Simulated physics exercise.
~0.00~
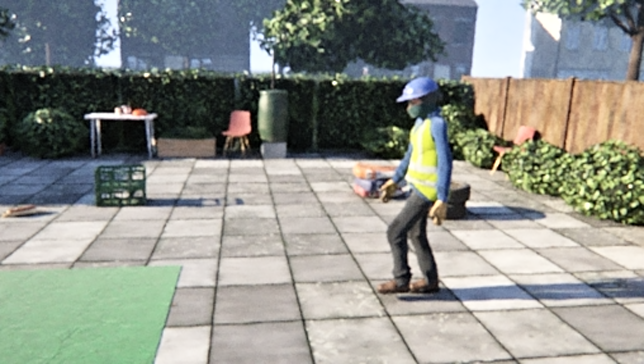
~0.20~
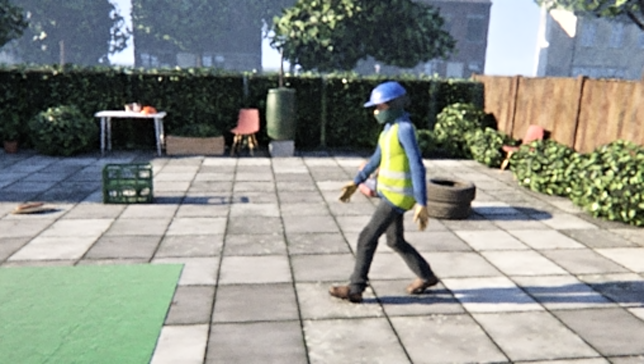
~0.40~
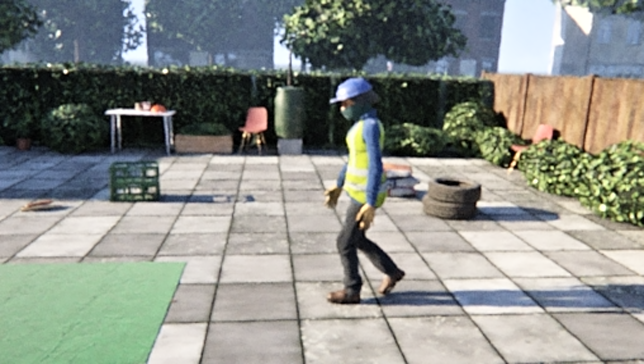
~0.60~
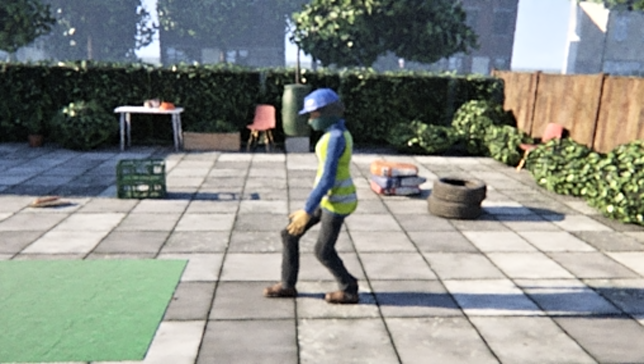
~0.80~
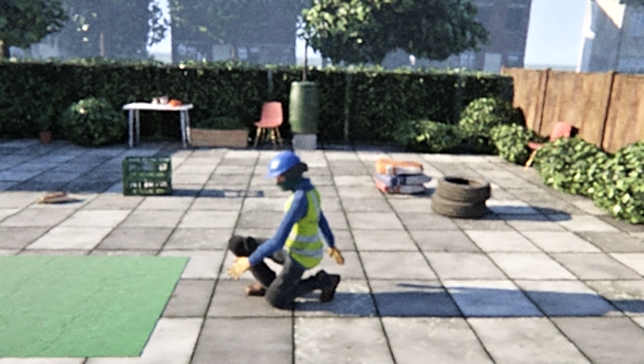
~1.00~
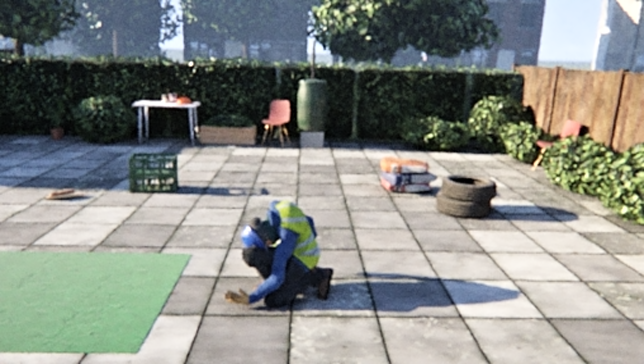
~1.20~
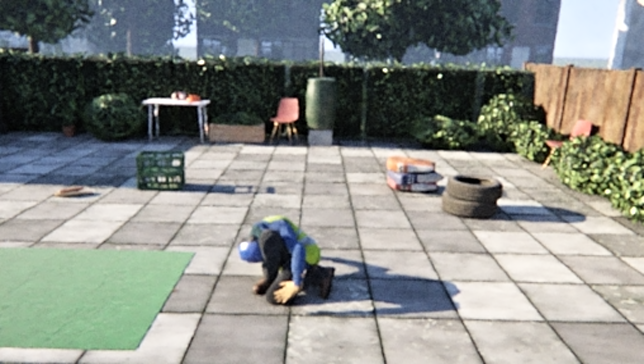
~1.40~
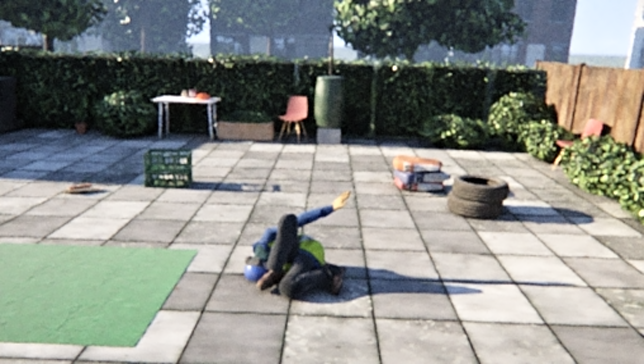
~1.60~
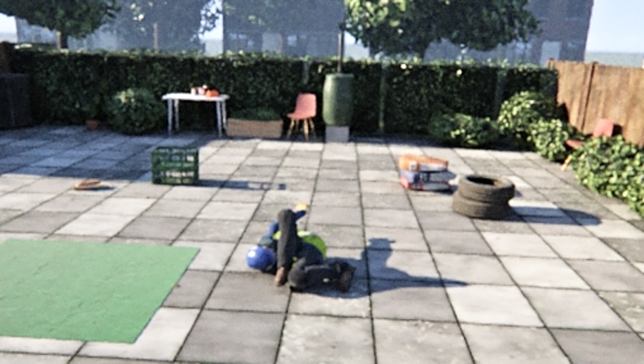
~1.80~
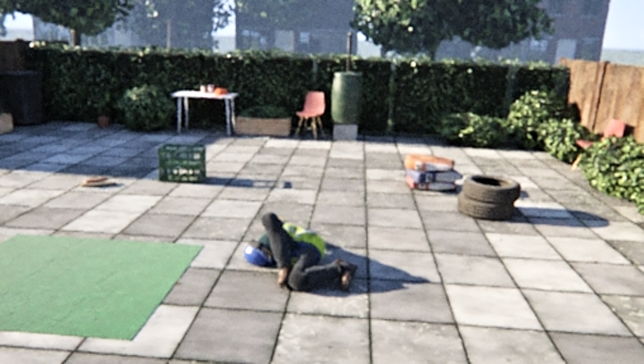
At first, a person in a blue helmet and yellow high-visibility vest strides left with empty hands across a paved yard, towards a green mat, with a crate, tyres, a table and a hedge behind. The walker slows near the mat, then the knees fold and the body drops to a kneel. The torso pitches forward until the head is low and the hands are near the paving. The figure then rolls over, one arm swinging up and out before coming back in. It ends curled on the slabs, knees bent, with the helmet just short of the mat.
